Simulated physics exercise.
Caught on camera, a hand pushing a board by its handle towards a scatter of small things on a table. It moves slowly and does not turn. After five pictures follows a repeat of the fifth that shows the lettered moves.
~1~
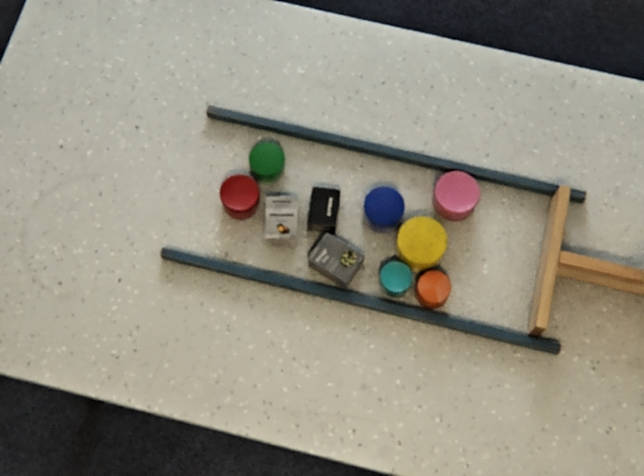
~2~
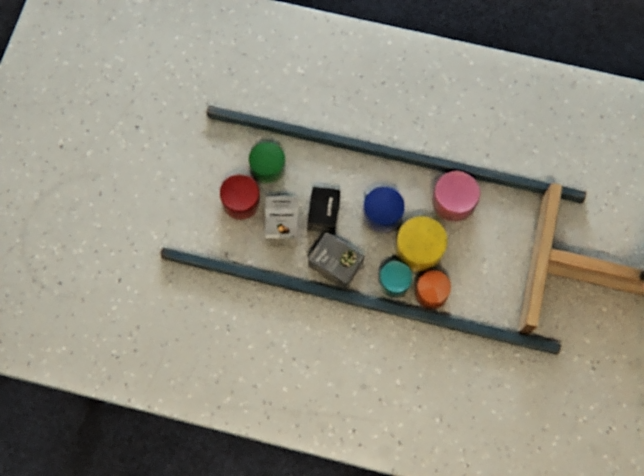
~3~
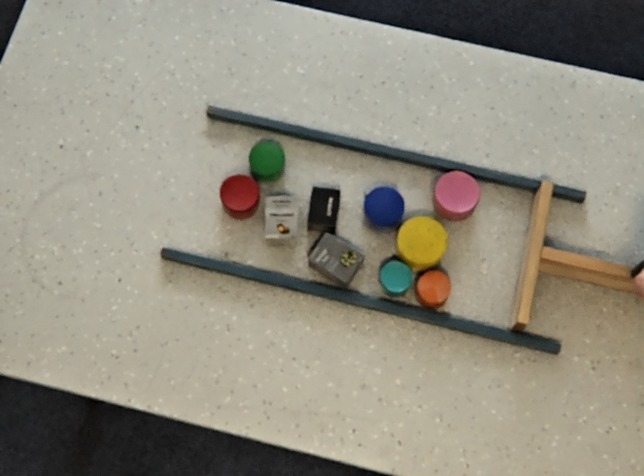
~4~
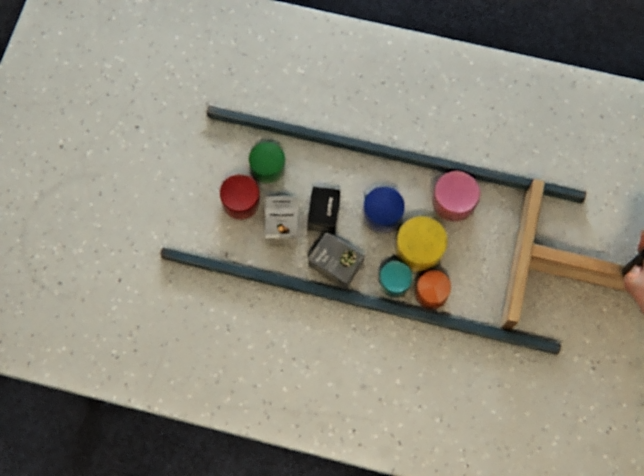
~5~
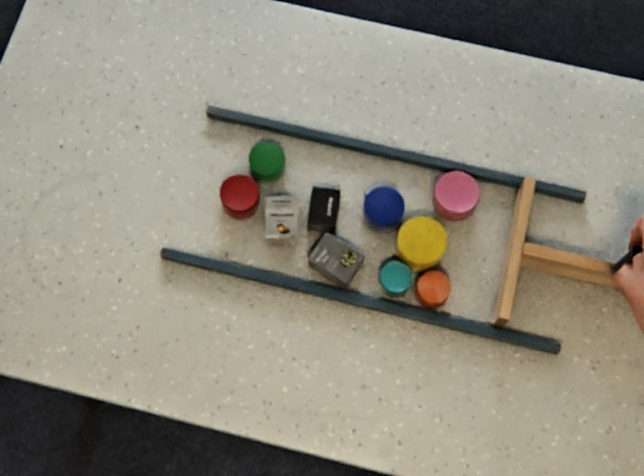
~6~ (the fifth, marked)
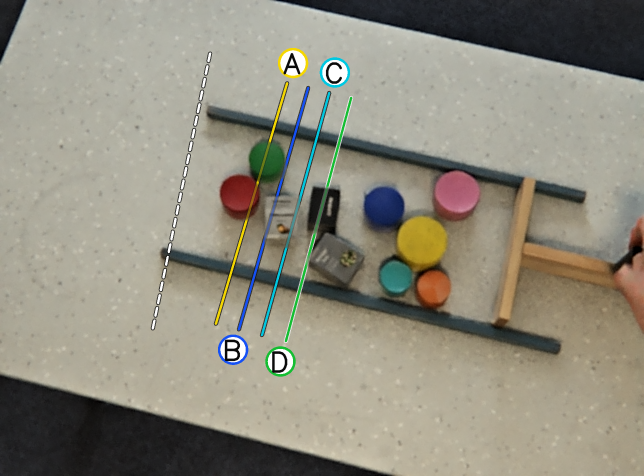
In this clip, a wooden board with a handle slides slowly left between two dark rails on a speckled table, a hand coming into view on its handle, while the colourful round tubs and small boxes ahead stay still.
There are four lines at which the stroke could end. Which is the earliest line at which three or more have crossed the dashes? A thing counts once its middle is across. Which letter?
It can halt at A.
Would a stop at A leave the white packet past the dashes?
By then, yes.
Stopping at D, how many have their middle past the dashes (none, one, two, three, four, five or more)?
It has none across.
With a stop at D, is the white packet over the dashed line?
No.
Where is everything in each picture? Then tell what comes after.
The first picture shows pink tub (456, 197); green pot (267, 163); yellow pot (421, 244).
The second picture shows board (545, 253); blue pot (384, 210).
The third picture shows board (536, 250); turquoise tub (395, 280).
The fourth picture shows board (527, 248); grey packet (336, 261).
The fifth picture shows board (518, 246); black box (324, 211); pink tub (456, 197); green pot (267, 163).
On the marked copy, A at (253, 198); B at (275, 203); C at (297, 208); D at (320, 214); the dashed line at (183, 181).
Following A. Soon after the start, board (421, 223); red tub (241, 197); green pot (267, 163); none across.
Later, board (326, 201); red tub (213, 170); white packet (209, 204); none across.
In the end, board (256, 185); white packet (143, 190); grey packet (152, 228); three across.
As for the rest, B gets only one across; C gets none across; D gets none across.
